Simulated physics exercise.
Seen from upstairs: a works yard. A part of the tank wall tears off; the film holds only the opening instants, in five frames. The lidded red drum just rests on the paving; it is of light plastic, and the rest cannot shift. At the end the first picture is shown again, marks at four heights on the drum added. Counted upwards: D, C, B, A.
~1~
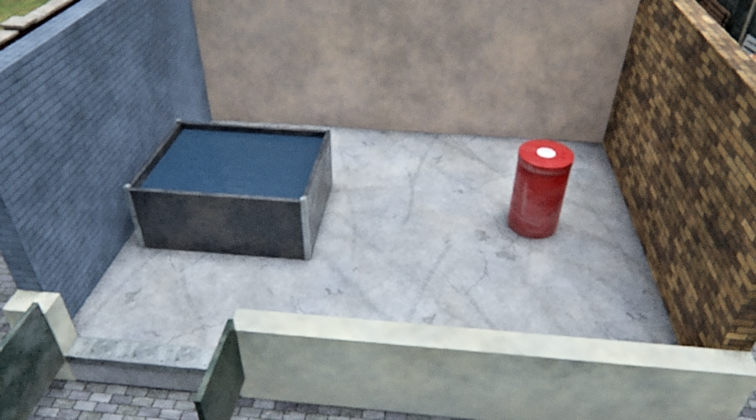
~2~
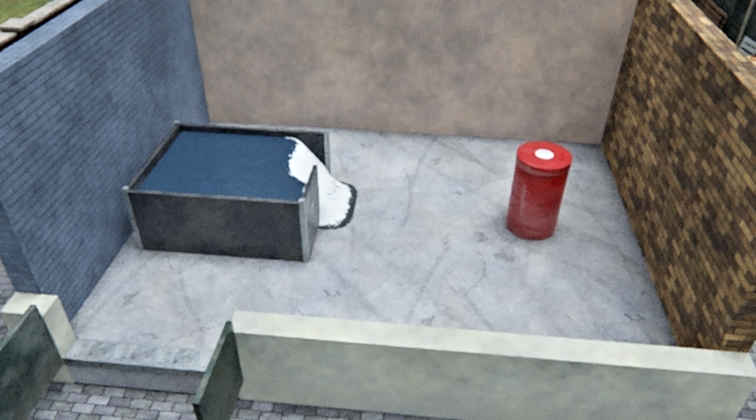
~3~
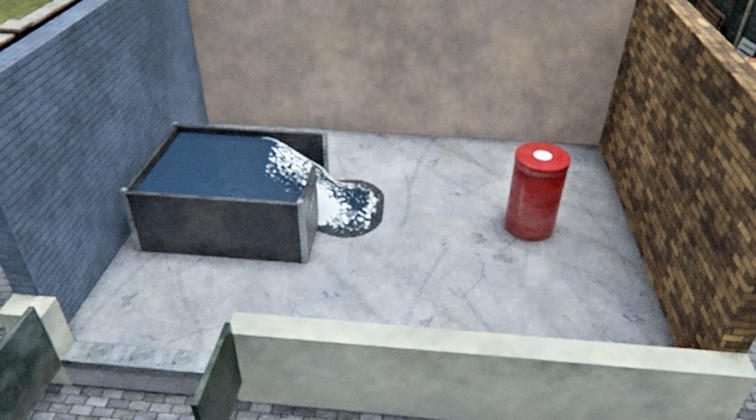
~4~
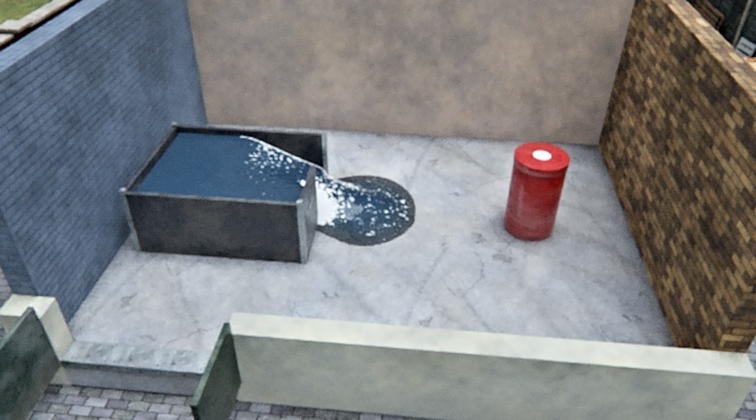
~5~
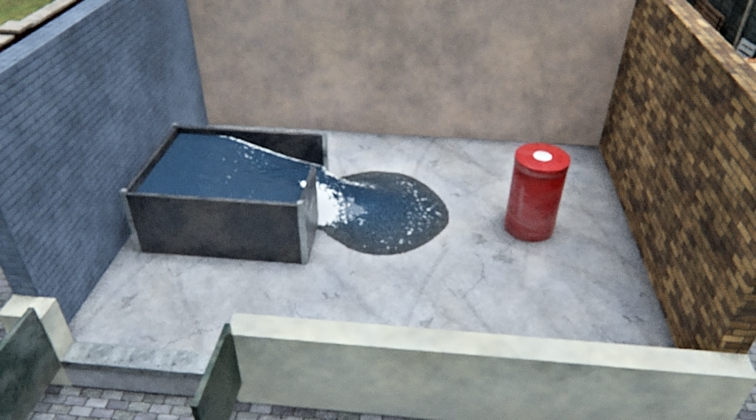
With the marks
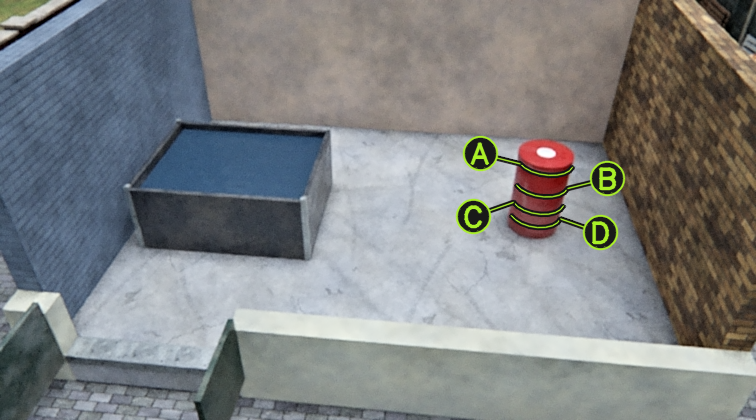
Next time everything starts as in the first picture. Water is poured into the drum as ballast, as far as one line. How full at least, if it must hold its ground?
Go for C.
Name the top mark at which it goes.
The answer is D.
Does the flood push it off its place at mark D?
Yes, it does.
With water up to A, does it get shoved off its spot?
No, not at all.
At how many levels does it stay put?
Three of the four.
On the marked copy, A at (548, 175); B at (543, 196); C at (540, 214); D at (537, 227); from the bottom up D, C, B, A.
Choosing A, it does not move.
Choosing B, it does not move.
Choosing C, it does not move.
Choosing D, it is pushed about its own width away.
